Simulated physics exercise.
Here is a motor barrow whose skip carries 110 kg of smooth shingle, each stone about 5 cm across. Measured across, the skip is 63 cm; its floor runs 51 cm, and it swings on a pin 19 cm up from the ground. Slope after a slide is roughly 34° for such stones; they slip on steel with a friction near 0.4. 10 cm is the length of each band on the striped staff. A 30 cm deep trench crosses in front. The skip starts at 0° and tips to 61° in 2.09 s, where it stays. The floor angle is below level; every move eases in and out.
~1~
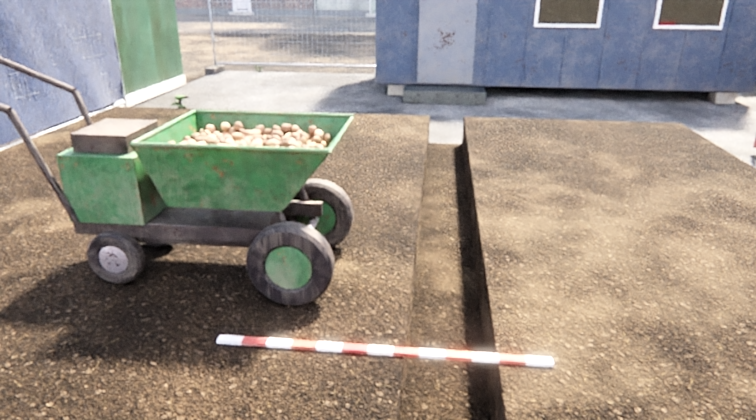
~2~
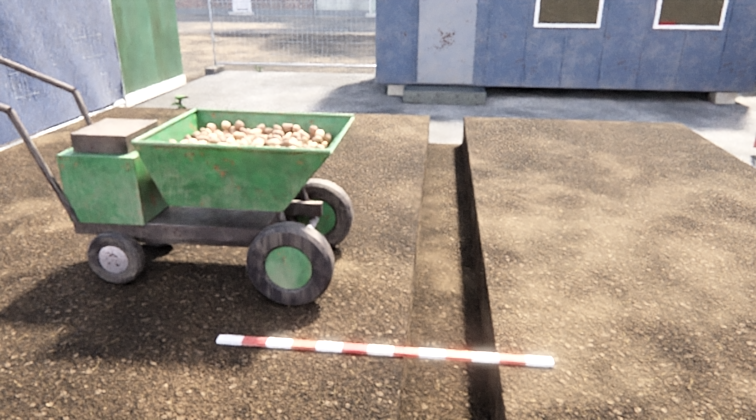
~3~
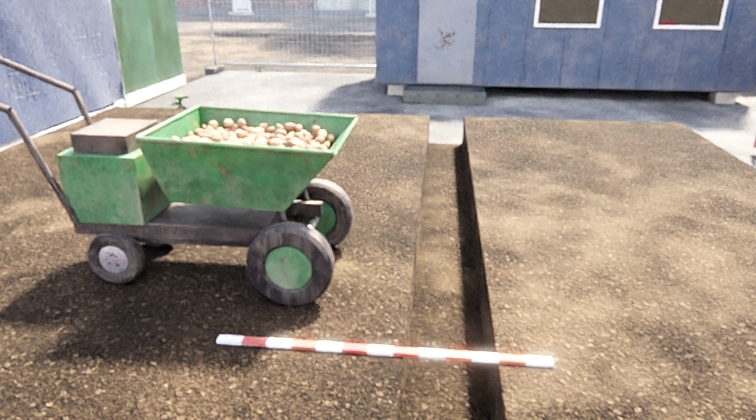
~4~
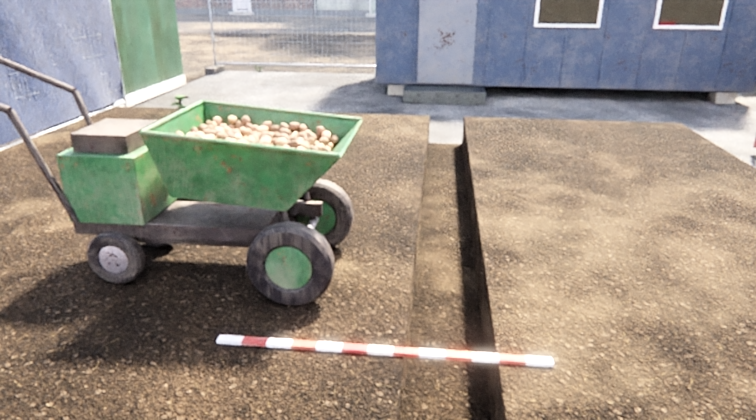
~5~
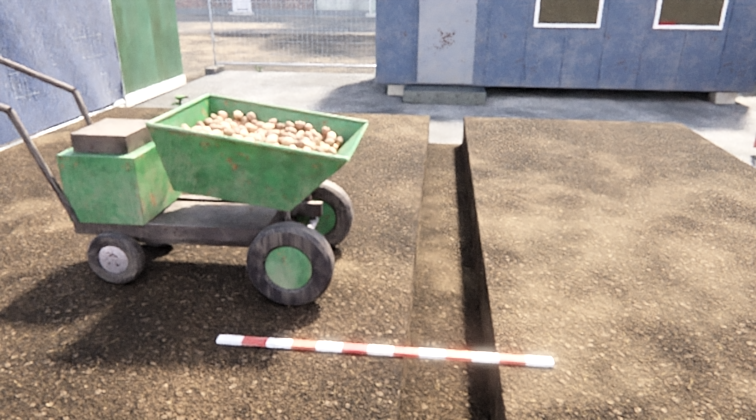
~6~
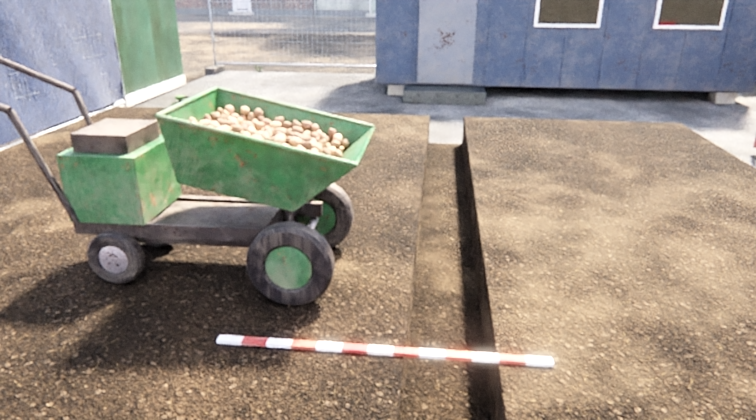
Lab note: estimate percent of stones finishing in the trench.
Approx. 98 %.
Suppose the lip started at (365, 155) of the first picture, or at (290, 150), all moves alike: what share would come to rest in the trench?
From the first place around 70 per cent, from the other around 95.
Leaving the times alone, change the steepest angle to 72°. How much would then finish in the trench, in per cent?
Then roughly 95 percent.
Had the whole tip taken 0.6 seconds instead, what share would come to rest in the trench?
Expected share: Around 70%.
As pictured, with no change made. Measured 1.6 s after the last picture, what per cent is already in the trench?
About 40 per cent by then.
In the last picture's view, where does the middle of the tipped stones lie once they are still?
Roughly (448, 317), I'd say.
Then, 1.0 s after the last picture the floor is at 52°, 100 % in the skip; the foremost stones are at (416, 207).
Then, 1.6 s after the last picture the floor is at 61°, 60 % in the skip, 39 % in the trench, 1 % past the trench; the foremost stones are at (502, 290).
Then, 1.9 s after the last picture the floor is at 61°, 38 % in the skip, 60 % in the trench, 2 % past the trench; the foremost stones are at (556, 285).
Then, 3.9 s after the last picture the floor is at 61°, 0 % in the skip, 98 % in the trench, 2 % past the trench; the foremost stones are at (576, 287).
